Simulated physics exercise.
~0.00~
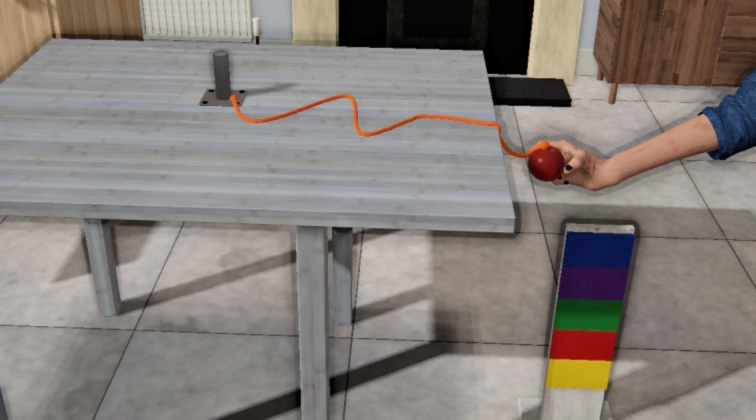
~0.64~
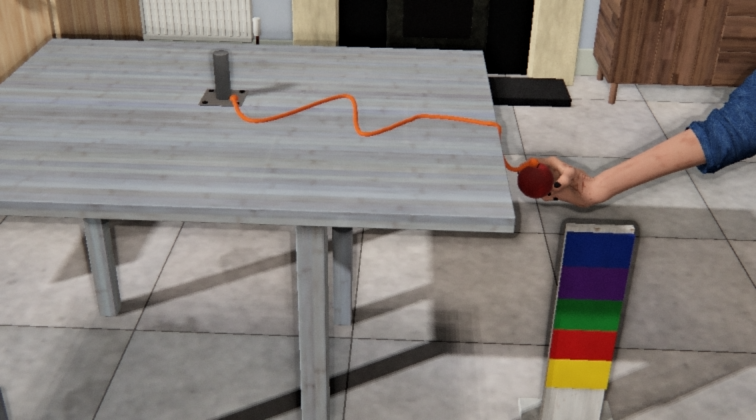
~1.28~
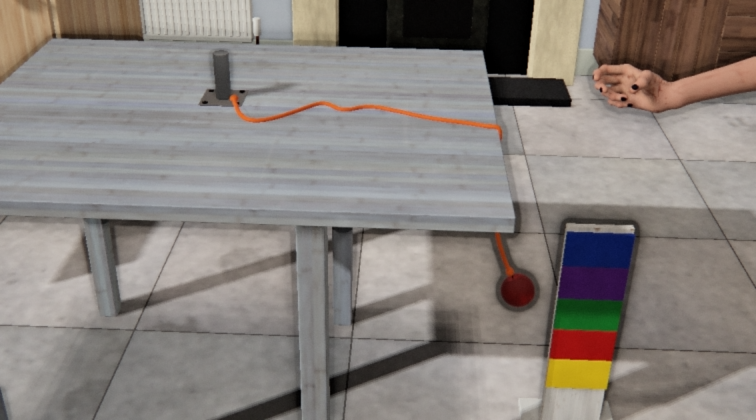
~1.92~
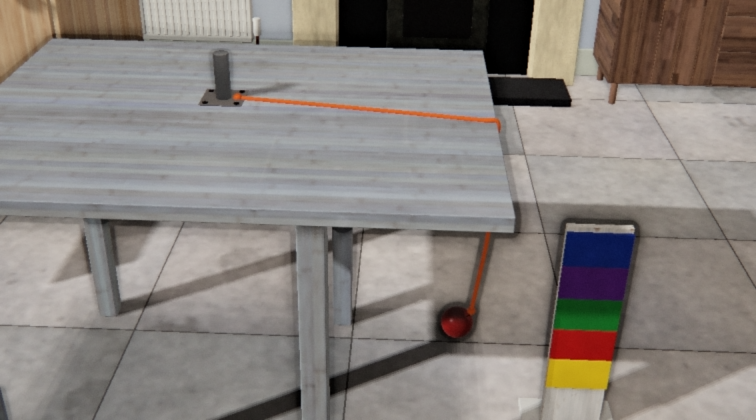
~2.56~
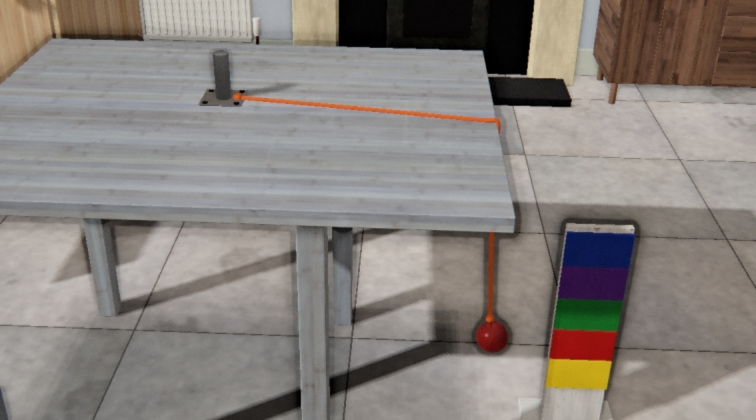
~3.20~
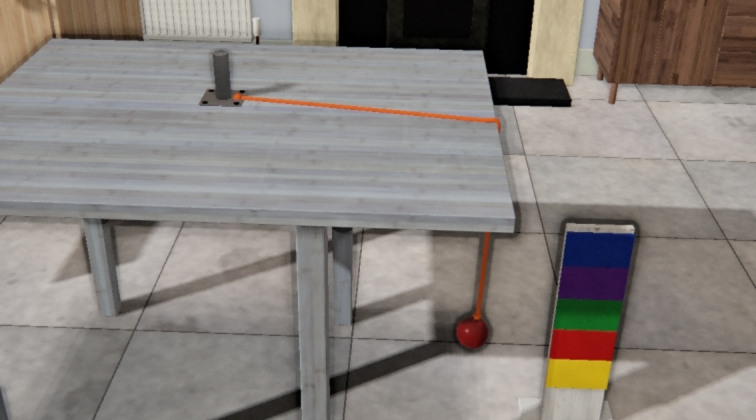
A hand releasing a red ball on an orange cord over a table edge, the ball dropping and swinging level with red.
